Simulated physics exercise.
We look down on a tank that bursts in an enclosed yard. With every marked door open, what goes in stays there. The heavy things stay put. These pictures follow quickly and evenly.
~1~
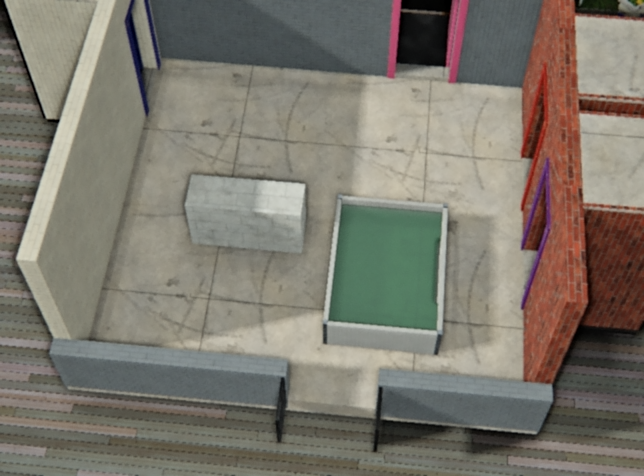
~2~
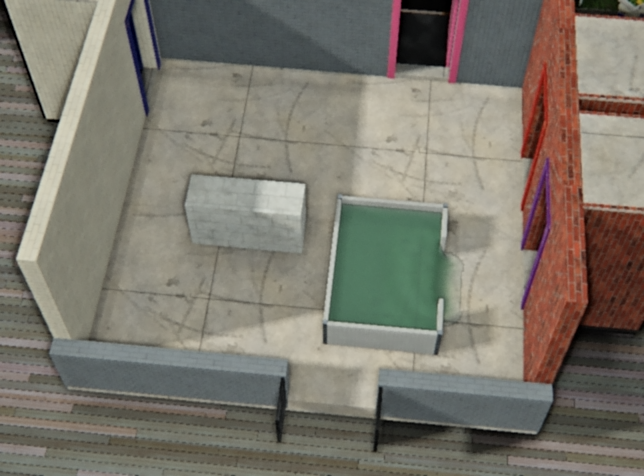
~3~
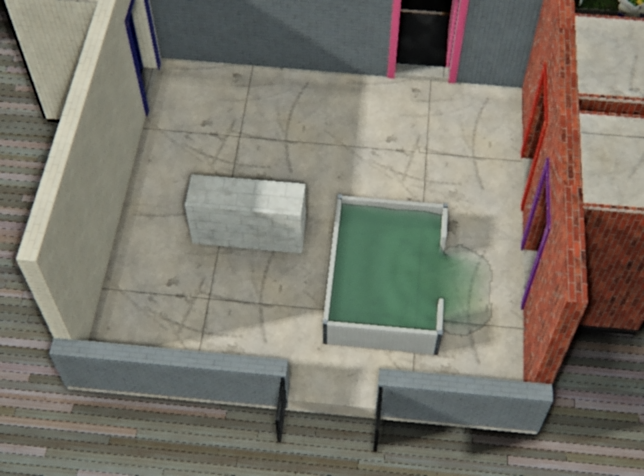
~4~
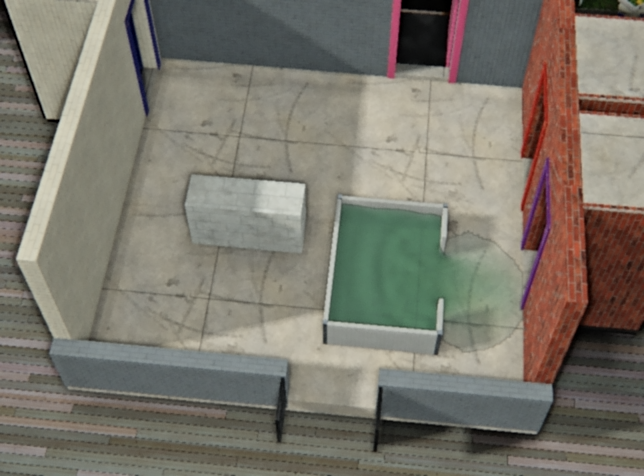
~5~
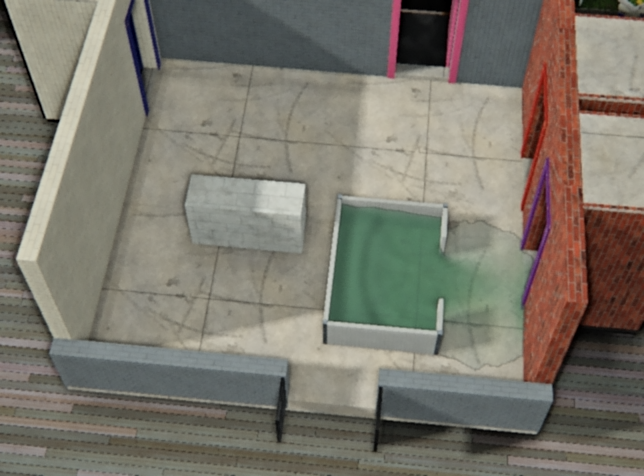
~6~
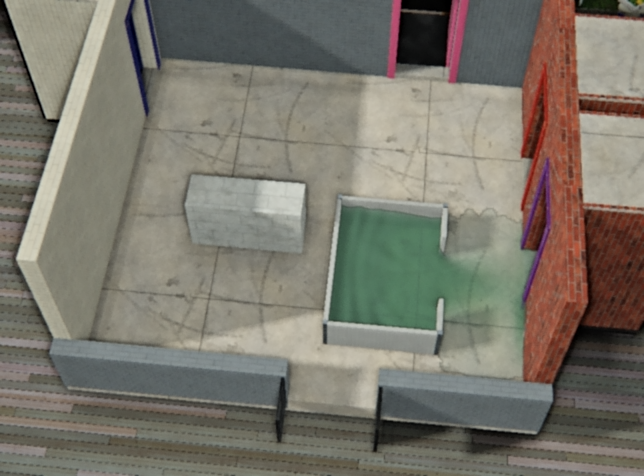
In a walled yard with a pale stone floor, an open tank of still green water sits beside a grey block. A gap opens in the tank's right side and water pours out, fanning across the floor to the red brick wall, then spreading along its base as the green tint thins.
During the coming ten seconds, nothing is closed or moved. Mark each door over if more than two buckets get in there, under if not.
Blue door - under; purple door - over; red door - under; pink door - under.
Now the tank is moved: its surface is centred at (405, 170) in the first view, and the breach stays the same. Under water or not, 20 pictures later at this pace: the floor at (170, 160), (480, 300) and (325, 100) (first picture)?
As listed: Untouched, reached, untouched.
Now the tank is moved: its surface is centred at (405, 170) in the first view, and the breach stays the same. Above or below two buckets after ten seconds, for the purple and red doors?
Looking at it, the purple door breaks the limit and the red door breaks the limit.
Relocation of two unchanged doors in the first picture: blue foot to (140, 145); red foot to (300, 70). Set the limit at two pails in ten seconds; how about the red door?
The red one falls short.
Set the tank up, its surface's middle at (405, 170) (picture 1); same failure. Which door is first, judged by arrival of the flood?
Leading the way is the red one.
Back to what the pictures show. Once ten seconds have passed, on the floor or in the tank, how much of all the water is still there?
54 % or so.
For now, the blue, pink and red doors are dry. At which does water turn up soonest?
First in line is the red one.
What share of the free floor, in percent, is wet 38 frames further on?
By my count, 45 percent.
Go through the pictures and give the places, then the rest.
The first picture shows still water in the open tank at (387, 265).
In the second picture, the front is at (448, 257), out from the gap at (438, 282).
In the third picture, water pours out at (438, 283) and has run to (485, 267).
In the fourth picture, the front is at (517, 277), out from the gap at (438, 283).
In the fifth picture, the front is at (538, 278), out from the gap at (438, 283).
In the sixth picture, water pours out at (438, 282) and has run to (521, 227).
A moment on, water covers 10 % of the floor; the blue door not reached, the purple door far over two buckets in, the red door wet at the sill, nothing in, the pink door not reached.
Next, water covers 20 % of the floor; the blue door not reached, the purple door far over two buckets in, the red door wet at the sill, nothing in, the pink door not reached.
Then, water covers 30 % of the floor; the blue door not reached, the purple door far over two buckets in, the red door under two buckets in, the pink door not reached.
Later, water covers 45 % of the floor; the blue door not reached, the purple door far over two buckets in, the red door under two buckets in, the pink door wet at the sill, nothing in.
In the end, water covers 70 % of the floor; the blue door not reached, the purple door far over two buckets in, the red door under two buckets in, the pink door wet at the sill, nothing in.
